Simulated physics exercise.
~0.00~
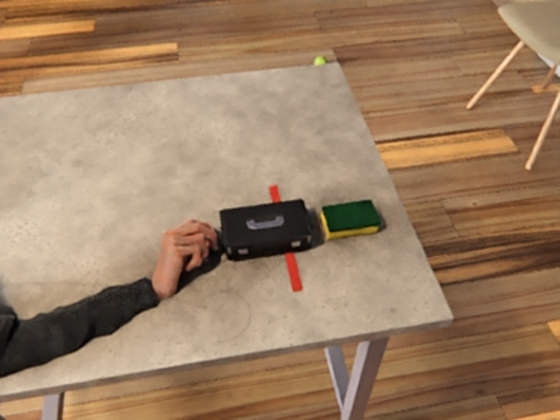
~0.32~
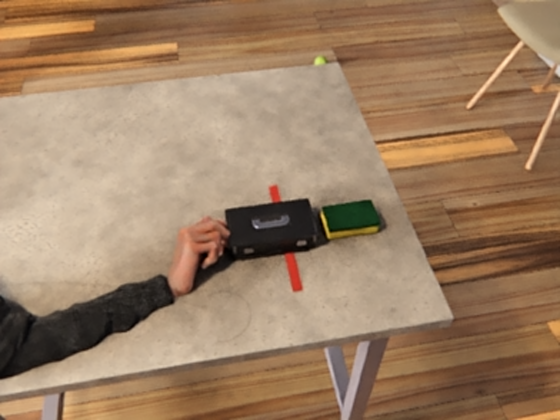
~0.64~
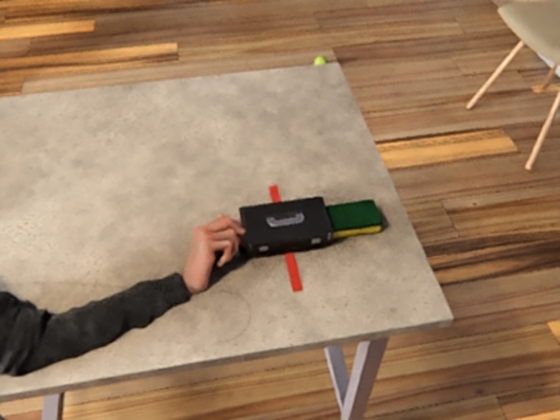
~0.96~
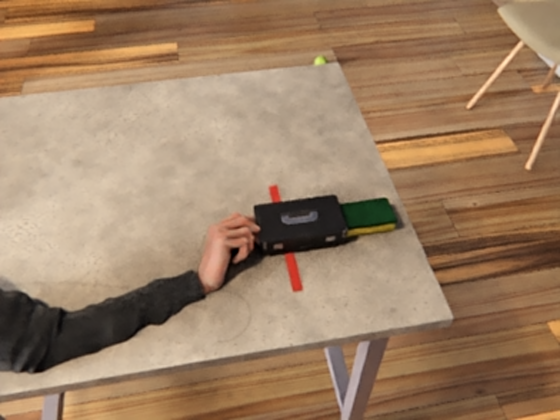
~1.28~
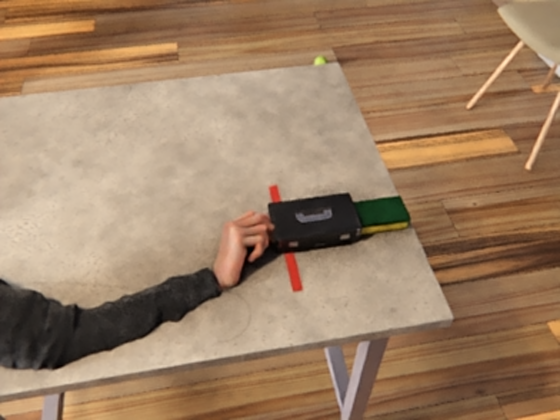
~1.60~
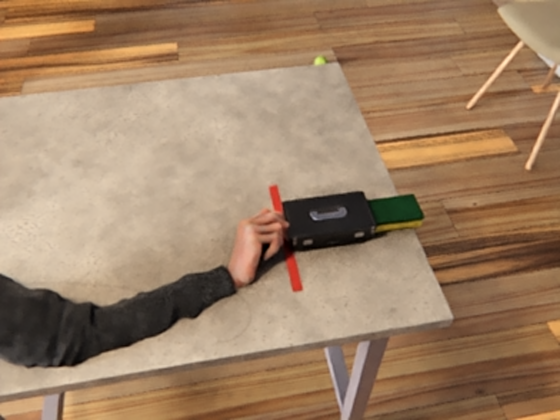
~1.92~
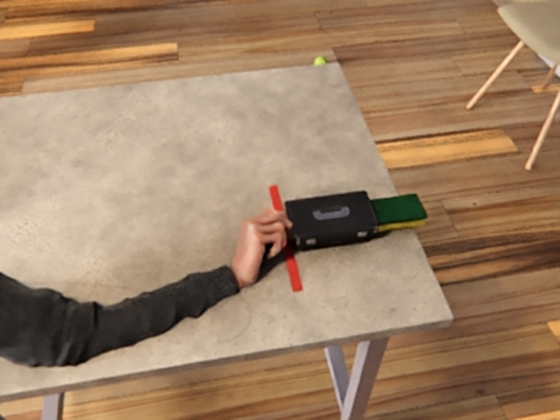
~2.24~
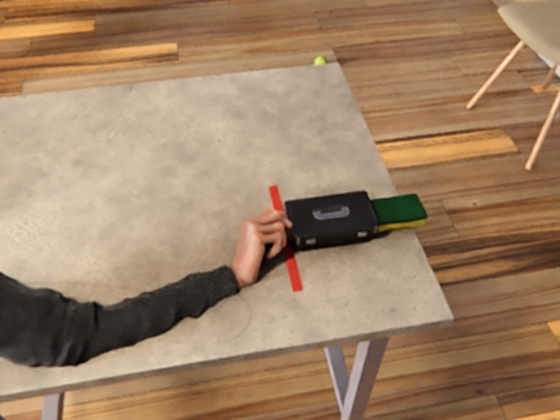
A hand pushes a black case right into a sponge, which stops overhanging the table edge.
